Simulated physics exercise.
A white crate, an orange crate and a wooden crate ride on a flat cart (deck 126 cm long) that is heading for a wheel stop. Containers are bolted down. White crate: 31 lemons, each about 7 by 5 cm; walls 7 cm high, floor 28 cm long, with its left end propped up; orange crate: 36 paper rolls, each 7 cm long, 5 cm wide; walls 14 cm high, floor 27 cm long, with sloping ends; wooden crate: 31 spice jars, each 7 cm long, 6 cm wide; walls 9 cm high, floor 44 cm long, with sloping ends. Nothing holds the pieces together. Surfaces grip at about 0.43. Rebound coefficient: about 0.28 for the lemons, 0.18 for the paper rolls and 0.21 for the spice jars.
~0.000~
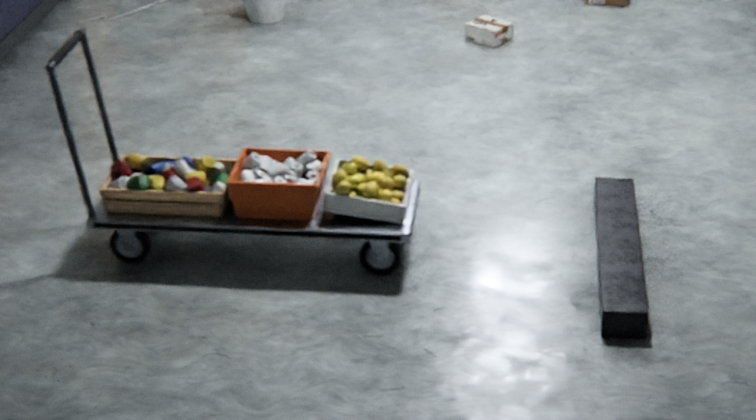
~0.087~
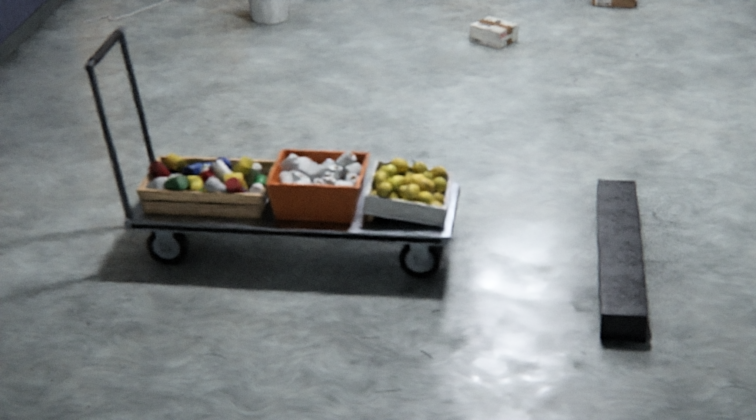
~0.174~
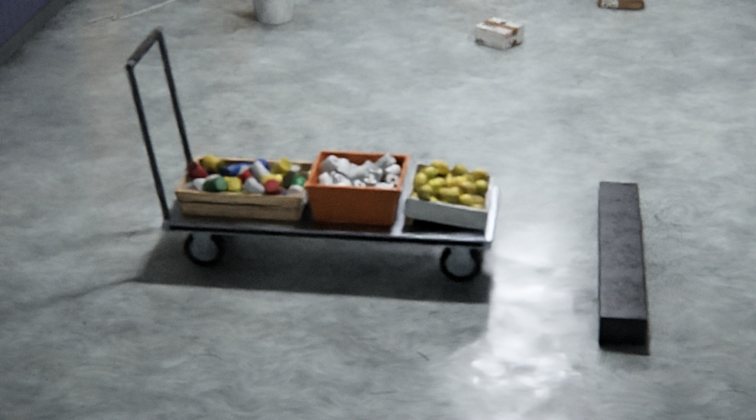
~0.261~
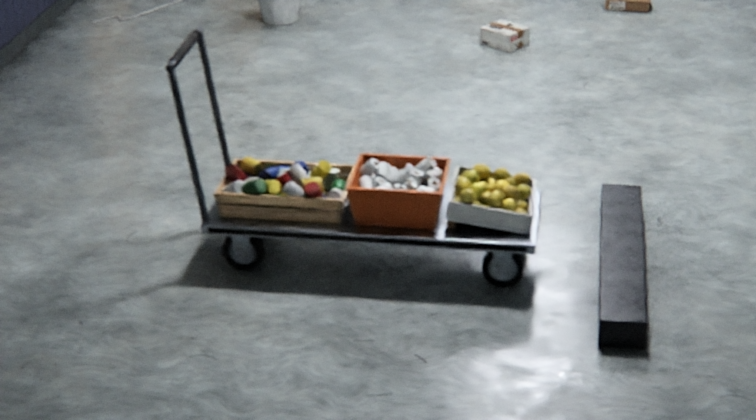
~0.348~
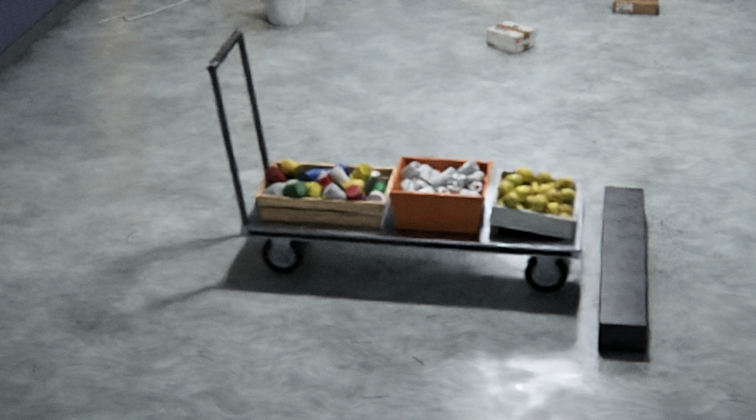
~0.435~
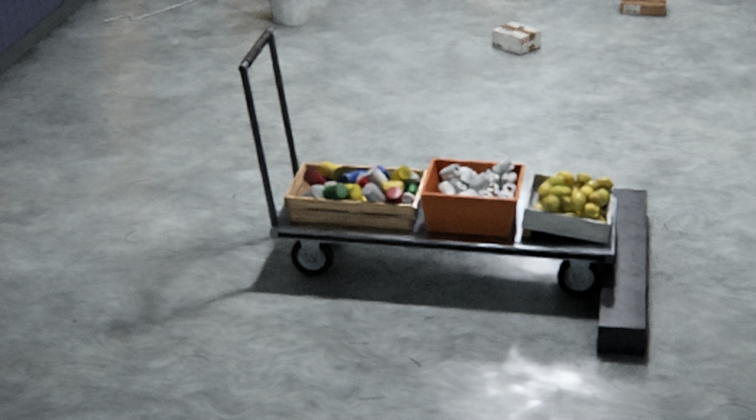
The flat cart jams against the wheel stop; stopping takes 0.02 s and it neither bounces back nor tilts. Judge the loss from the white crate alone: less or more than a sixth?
It sheds more than a sixth of them.
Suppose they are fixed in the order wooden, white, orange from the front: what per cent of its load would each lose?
In that case white crate 30, orange crate 0, wooden crate 10 per cent.
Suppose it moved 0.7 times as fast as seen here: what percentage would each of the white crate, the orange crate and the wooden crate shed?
Then white crate 20, orange crate 0, wooden crate 0 per cent.
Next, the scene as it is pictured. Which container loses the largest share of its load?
The white crate.
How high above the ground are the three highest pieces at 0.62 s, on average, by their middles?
Roughly 40 cm.
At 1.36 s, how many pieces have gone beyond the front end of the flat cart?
Roughly 8.
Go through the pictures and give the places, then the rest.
In the first frame (each is followed by its nearest rim corner in this view; the camera moves round a little), white crate, (402, 205); orange crate, (316, 185); 76 cm short of the stop; none out.
In the second frame, white crate, (443, 208); orange crate, (356, 187); 60 cm short of the stop.
In the third frame, white crate, (485, 211); orange crate, (396, 189); 44 cm short of the stop.
In the fourth frame, white crate, (529, 215); orange crate, (439, 193); 28 cm short of the stop.
In the fifth frame, white crate, (573, 220); orange crate, (482, 197); 12 cm short of the stop.
In the sixth frame, white crate, (607, 223); orange crate, (515, 200); stopped; none out.
After 0.50 s, white crate 28 in, 3 out, orange crate 36 in, 0 out and wooden crate 31 in, 0 out.
After 0.62 s, white crate 24 in, 7 out, orange crate 35 in, 1 out and wooden crate 30 in, 1 out.
After 0.85 s, white crate 22 in, 9 out, orange crate 35 in, 1 out and wooden crate 30 in, 1 out.
When it is over (at 1.36 s), white crate 22 in, 9 out, orange crate 35 in, 1 out and wooden crate 29 in, 2 out. Asked share, 9 of 31, 29 per cent.
